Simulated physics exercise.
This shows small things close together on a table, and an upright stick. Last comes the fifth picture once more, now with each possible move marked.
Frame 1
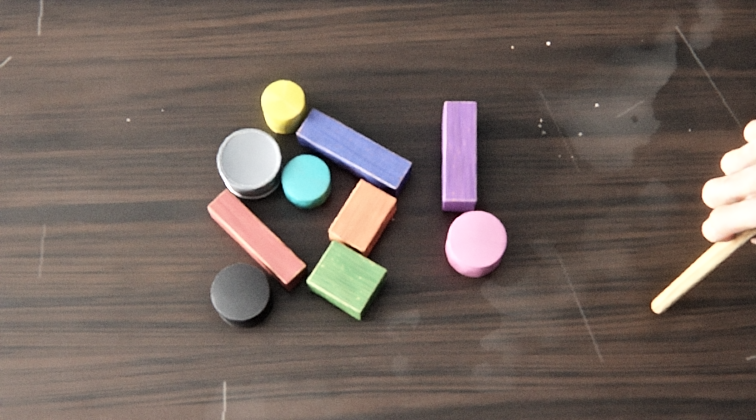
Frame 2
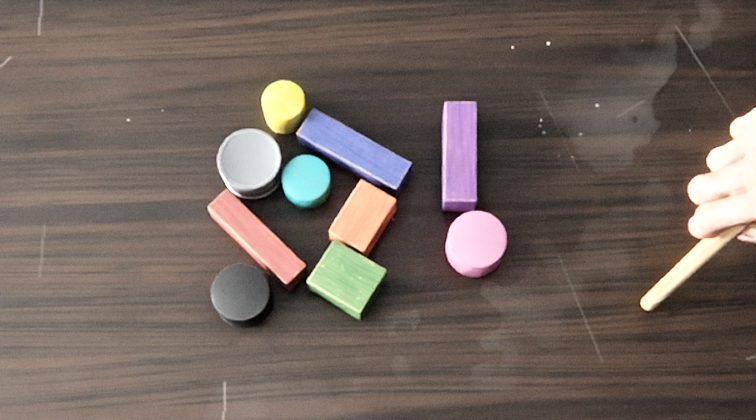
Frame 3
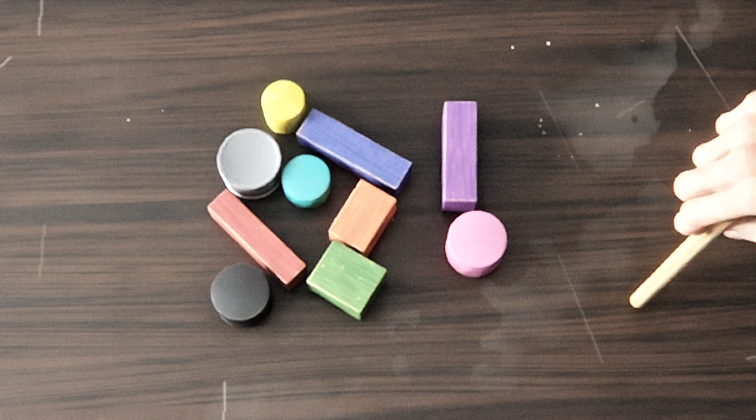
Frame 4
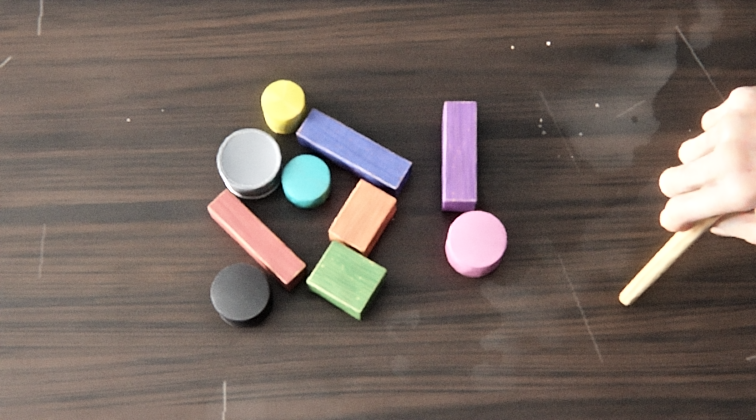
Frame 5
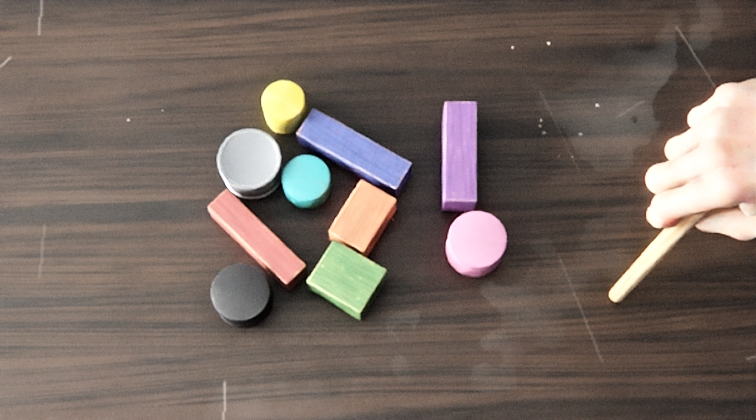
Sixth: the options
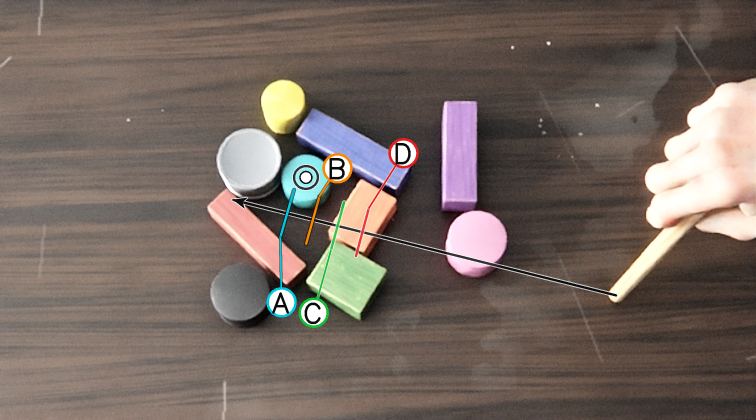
A hand at the right edge holds a pale wooden stick over a dark wood-grain table, seen from above by a still camera. Grey, yellow, turquoise and black round pieces sit with blue, red, orange and green blocks left of centre, while an upright-lying purple bar and a pink round piece sit to their right. The hand moves slowly leftward, carrying the stick's tip slightly left and up, and the pieces stay still.
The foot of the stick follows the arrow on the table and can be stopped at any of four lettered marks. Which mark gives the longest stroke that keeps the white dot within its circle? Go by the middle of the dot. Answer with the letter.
At D, and not beyond.
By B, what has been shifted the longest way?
It is the pink tin.
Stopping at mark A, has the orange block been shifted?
By then, yes.
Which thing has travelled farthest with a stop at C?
The pink tin.
On the marked copy, A at (287, 214); B at (312, 220); C at (337, 226); D at (362, 232); the arrow from (616, 295) to (233, 200); the white dot at (306, 177).
Following D. Soon after the start, foot of the stick (523, 273).
Later, foot of the stick (431, 250); pink tin (416, 212); purple bar (453, 144).
In the end, foot of the stick (362, 233); pink tin (401, 200); orange block (340, 206); the dot is still in its ring.
As for the rest, A shifts the dotted thing to (293, 139); B shifts the dotted thing to (294, 147); C shifts the dotted thing to (299, 163).
